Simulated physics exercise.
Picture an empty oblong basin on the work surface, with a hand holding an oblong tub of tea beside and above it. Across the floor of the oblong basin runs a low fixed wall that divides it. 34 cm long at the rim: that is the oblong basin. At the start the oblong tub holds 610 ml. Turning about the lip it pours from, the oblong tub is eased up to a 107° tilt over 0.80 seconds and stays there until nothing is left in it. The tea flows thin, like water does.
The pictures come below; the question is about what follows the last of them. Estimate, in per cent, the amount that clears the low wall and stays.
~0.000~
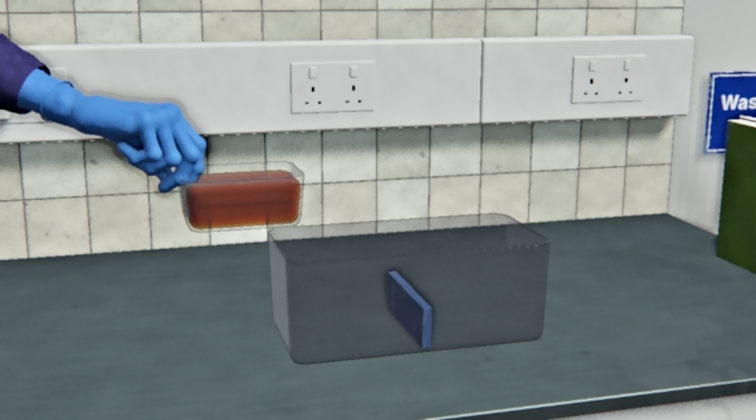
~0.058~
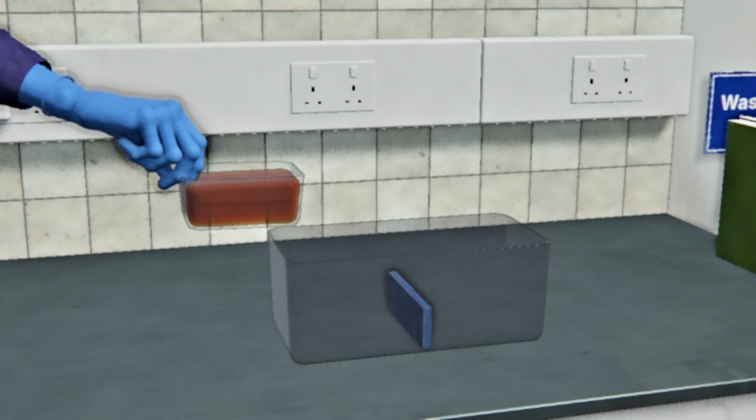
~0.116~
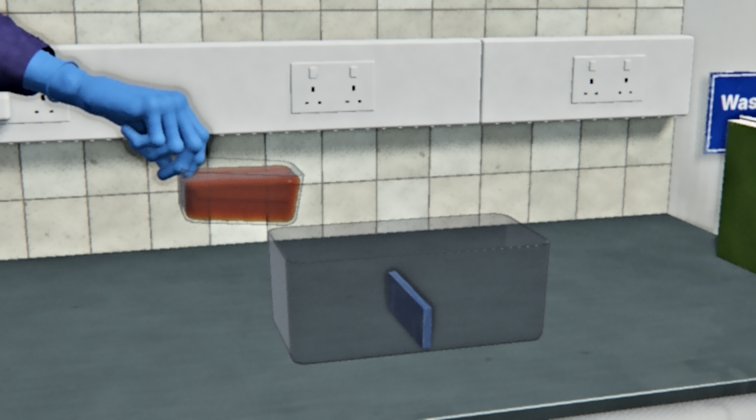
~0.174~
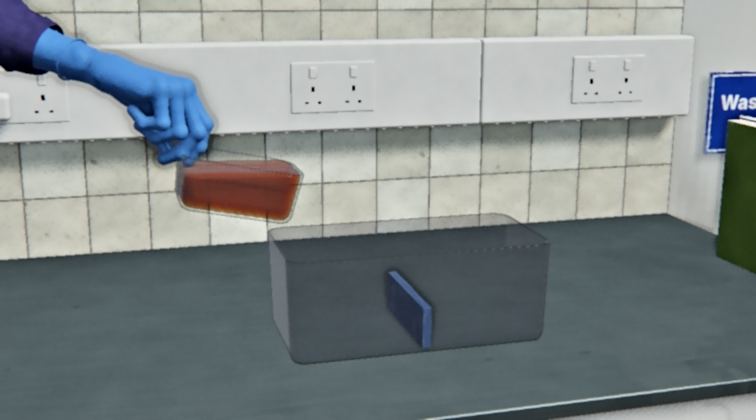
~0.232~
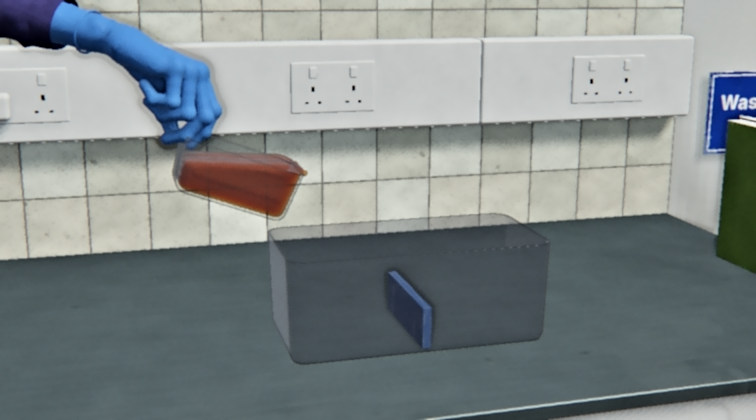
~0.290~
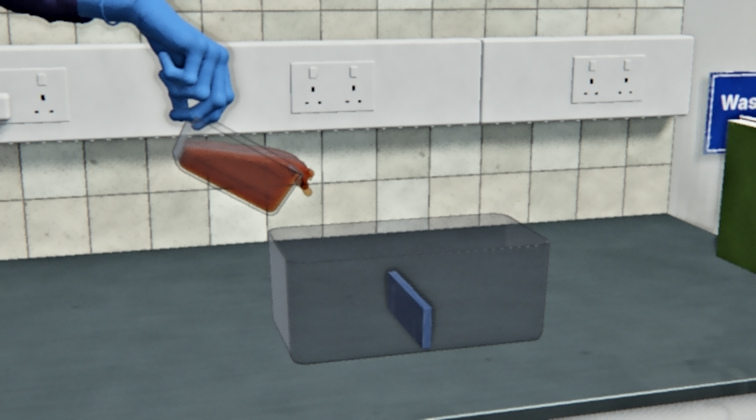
Roughly 6 percent.
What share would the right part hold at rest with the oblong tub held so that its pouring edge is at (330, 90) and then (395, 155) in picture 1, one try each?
I'd say 80 percent on the first go, 95 percent on the next.
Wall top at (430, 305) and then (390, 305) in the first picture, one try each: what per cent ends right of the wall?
Respectively close to 15 and 50 %.
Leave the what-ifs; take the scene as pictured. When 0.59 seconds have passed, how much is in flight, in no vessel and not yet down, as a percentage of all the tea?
About 50 per cent.
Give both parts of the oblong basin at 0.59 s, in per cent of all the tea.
About 34 % left, 0 % right.
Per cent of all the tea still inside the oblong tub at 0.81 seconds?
Close to 1 percent of the whole amount.
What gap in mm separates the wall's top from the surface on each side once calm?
For the left, around 32 mm; for the right, around 54 mm.
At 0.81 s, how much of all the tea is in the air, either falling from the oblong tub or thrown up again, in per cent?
About 4 % of the total.
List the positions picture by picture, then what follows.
In the first picture, it leans 0°; its right rim is at (298, 170); the tea meets the walls at (182, 182) and (296, 176); the oblong basin's rim runs from (277, 247) to (527, 229); the wall's top is at (409, 290).
In the second picture, it leans 1°; its right rim is at (298, 170); the tea meets the walls at (182, 181) and (295, 174).
In the third picture, it leans 5°; its right rim is at (298, 170); the tea meets the walls at (181, 177) and (295, 171).
In the fourth picture, it leans 12°; its right rim is at (298, 171); the tea meets the walls at (180, 169) and (296, 166).
In the fifth picture, it leans 21°; its right rim is at (297, 171); the tea meets the walls at (180, 158) and (296, 164); 3 per cent is over the edge.
In the sixth picture, it leans 31°; its right rim is at (297, 171); the tea meets the walls at (179, 145) and (290, 161); 8 per cent is over the edge.
Then, 0.59 s in, the tilt is 90° and 17 per cent is still to pour, 34 is left of the wall and 0 right of it.
Then, 0.81 s in, the tilt is 107° and 1 per cent is still to pour, 90 is left of the wall and 5 right of it.
Then, 1.05 s in, the tilt is 107° and 0 per cent is still to pour, 93 is left of the wall and 6 right of it.
Then, 1.30 s in, the tilt is 107° and 0 per cent is still to pour, 93 is left of the wall and 6 right of it.
Finally, 93 per cent lies left of the wall, 6 right of it and 1 outside.
